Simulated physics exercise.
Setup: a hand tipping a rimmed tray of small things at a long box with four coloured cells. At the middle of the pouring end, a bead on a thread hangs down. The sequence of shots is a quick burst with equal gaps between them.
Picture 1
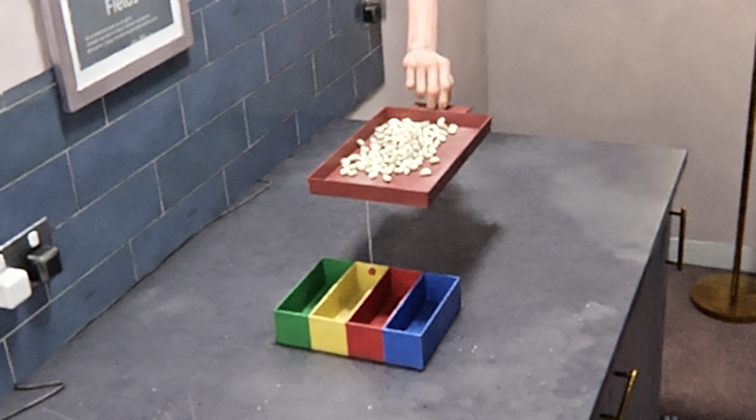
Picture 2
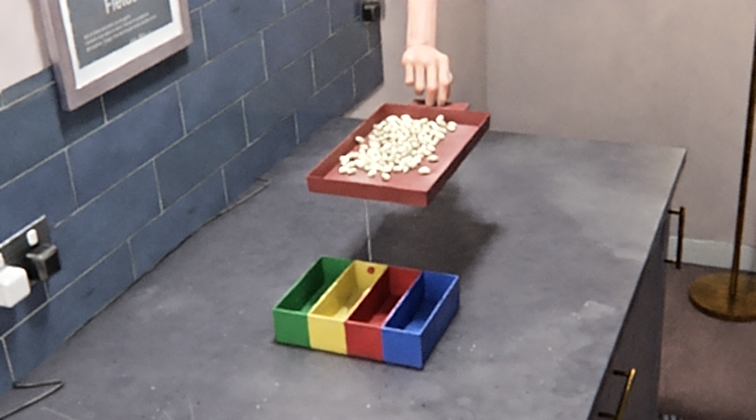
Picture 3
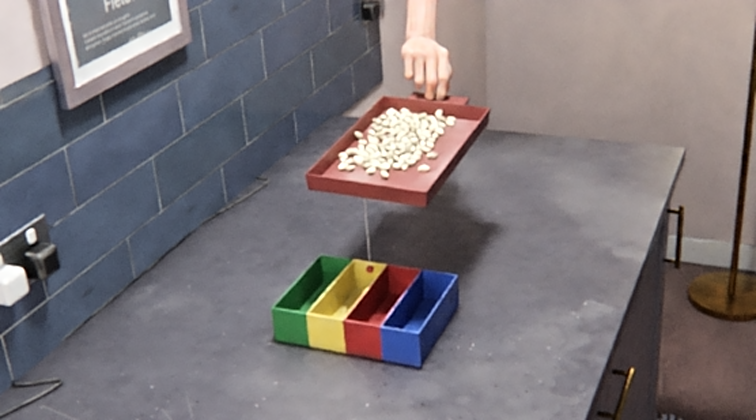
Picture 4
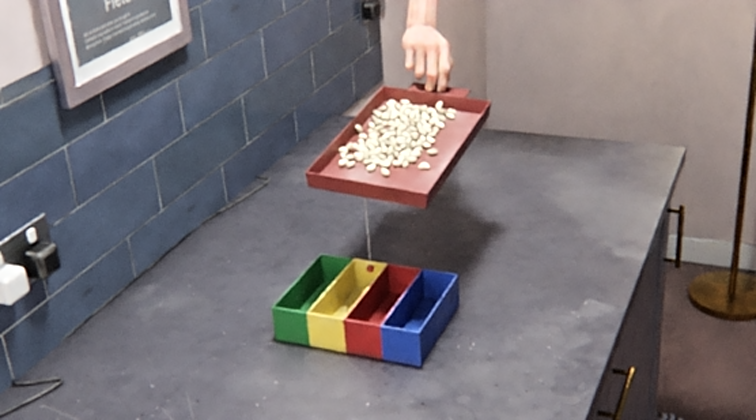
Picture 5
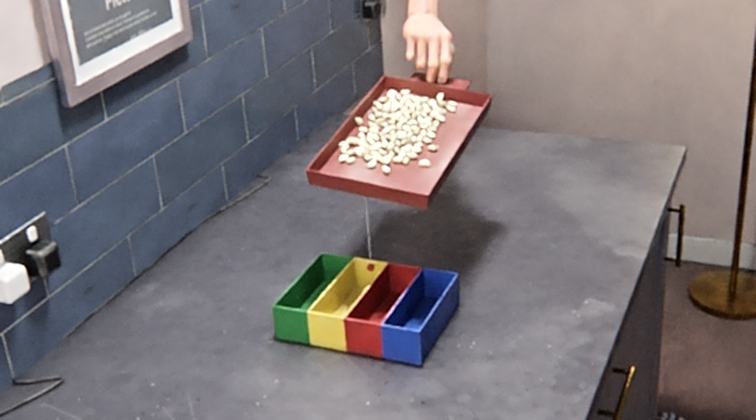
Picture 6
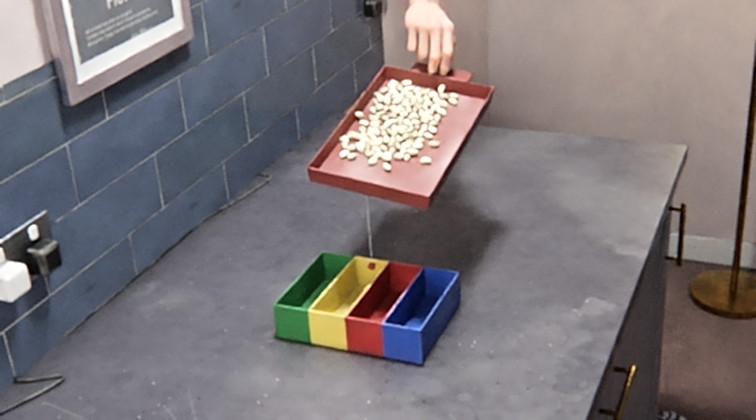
A hand at the top grips the handle of a rimmed red tray of white beans above a dark countertop beside a blue tiled wall, seen from above at an angle. Below the tray, a thread hangs over a long box with green, yellow, red and blue cells from left to right. The hand gradually raises the tray's far end, tilting it slightly toward the box, its near right corner lowest, while the view stays nearly still.
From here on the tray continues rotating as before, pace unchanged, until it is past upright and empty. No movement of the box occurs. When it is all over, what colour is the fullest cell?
It is the blue one.
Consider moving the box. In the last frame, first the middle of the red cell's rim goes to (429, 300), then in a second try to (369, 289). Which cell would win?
The red one; the cell in blue.
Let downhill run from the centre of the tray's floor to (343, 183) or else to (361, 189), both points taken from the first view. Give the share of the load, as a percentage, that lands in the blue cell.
For the first it's near 0 %, for the second near 0 %.
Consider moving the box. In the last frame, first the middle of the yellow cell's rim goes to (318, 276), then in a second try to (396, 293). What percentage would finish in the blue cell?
Roughly 10% first, roughly 0% second.
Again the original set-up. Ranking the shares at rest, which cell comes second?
Second place goes to the red cell.
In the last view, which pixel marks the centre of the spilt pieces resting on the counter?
I'd mark it at about (458, 345).
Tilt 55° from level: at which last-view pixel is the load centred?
(417, 161).
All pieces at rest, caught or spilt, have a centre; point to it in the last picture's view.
(422, 319).
Shortly afterwards, tray tipped steeply; the whole lot on the tray.
Next, tray tipped right over; all but a few on the tray; a little in the blue cell; only a few falling or outside the box.
Some moments later, tray tipped past a quarter turn; near two thirds in the blue cell; near a quarter in the red cell; a little falling or outside the box.
In the end, tray tipped past a quarter turn; near two thirds in the blue cell; near a quarter in the red cell; none at all in the yellow cell; none at all in the green cell; a little outside the box.
